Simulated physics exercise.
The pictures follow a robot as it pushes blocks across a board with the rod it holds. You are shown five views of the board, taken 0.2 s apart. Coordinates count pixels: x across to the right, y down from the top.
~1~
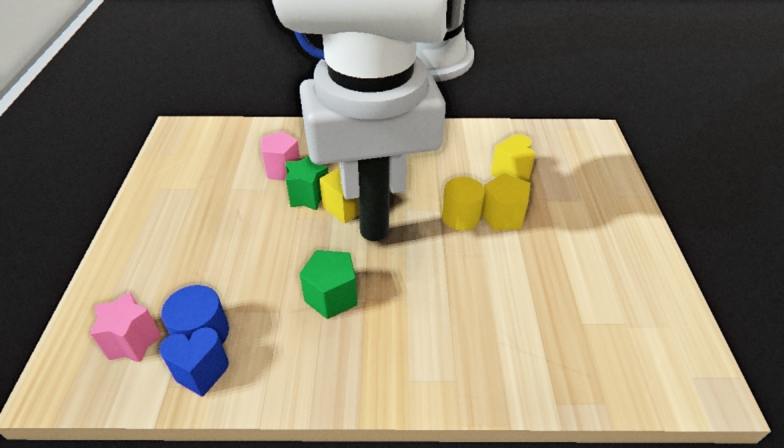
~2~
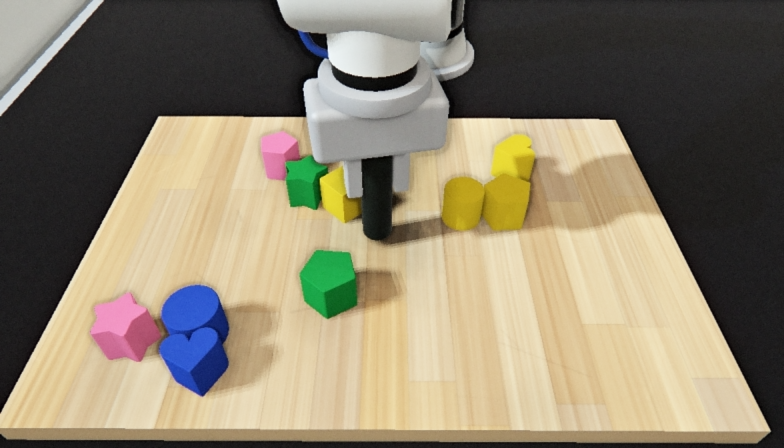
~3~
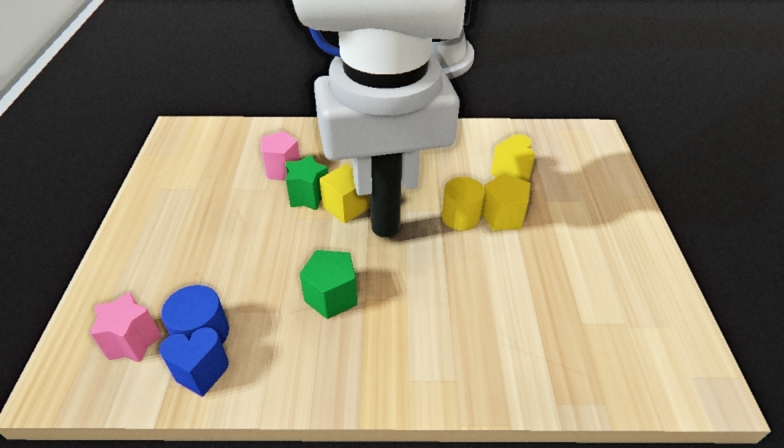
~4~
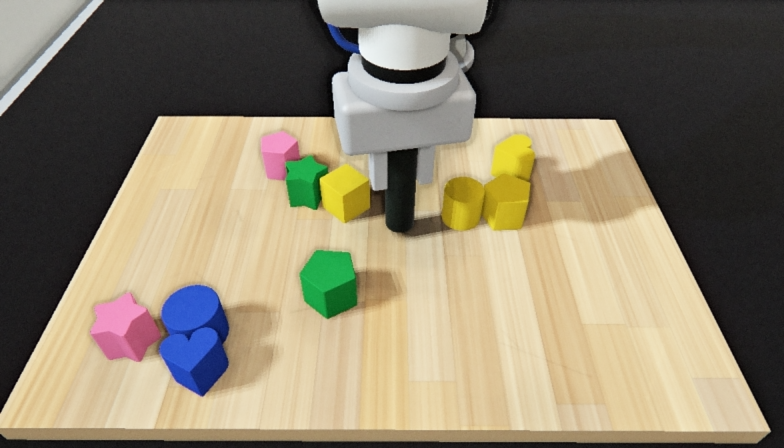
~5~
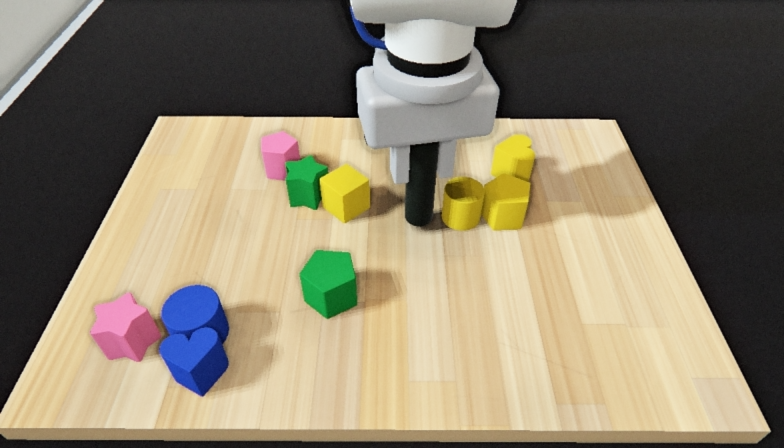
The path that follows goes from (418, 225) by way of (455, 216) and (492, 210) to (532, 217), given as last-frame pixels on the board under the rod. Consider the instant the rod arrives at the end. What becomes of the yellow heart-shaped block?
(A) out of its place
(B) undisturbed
The one that fits is A, out of its place.
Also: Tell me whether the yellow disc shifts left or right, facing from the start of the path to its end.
Shifted left.
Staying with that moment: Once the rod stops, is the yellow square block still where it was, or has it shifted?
It keeps its position.
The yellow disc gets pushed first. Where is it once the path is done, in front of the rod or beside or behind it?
The yellow disc slips off.
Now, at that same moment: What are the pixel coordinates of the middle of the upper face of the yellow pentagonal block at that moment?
I predict (573, 187).
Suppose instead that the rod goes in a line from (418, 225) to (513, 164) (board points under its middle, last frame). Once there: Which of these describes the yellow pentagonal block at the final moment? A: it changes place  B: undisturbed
Choice A: It changes place.
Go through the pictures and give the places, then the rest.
Rod's lower end (374, 232); yellow square block partly hidden; yellow disc (465, 189); yellow pentagonal block (509, 188); yellow heart-shaped block (518, 147), in the first picture.
Rod (377, 231); blocks still, in the second picture.
Rod (386, 229); blocks still, in the third picture.
Rod (400, 224); blocks still, in the fourth picture.
Rod (419, 218); yellow square block (345, 179); yellow disc (465, 189); yellow pentagonal block (509, 188); yellow heart-shaped block (518, 147), in the fifth picture.
The first path, step by step. One third of the way, rod (456, 209); yellow disc (489, 180); yellow pentagonal block (530, 186), turned 40° clockwise.
Two thirds of the way, rod (494, 203); yellow disc (519, 167); yellow pentagonal block (551, 186), turned 70° clockwise; yellow heart-shaped block (519, 144).
At the end, rod (534, 210); yellow square block still; yellow disc (525, 165); yellow pentagonal block (573, 187), turned 80° clockwise; yellow heart-shaped block (521, 142), turned 20° anticlockwise.
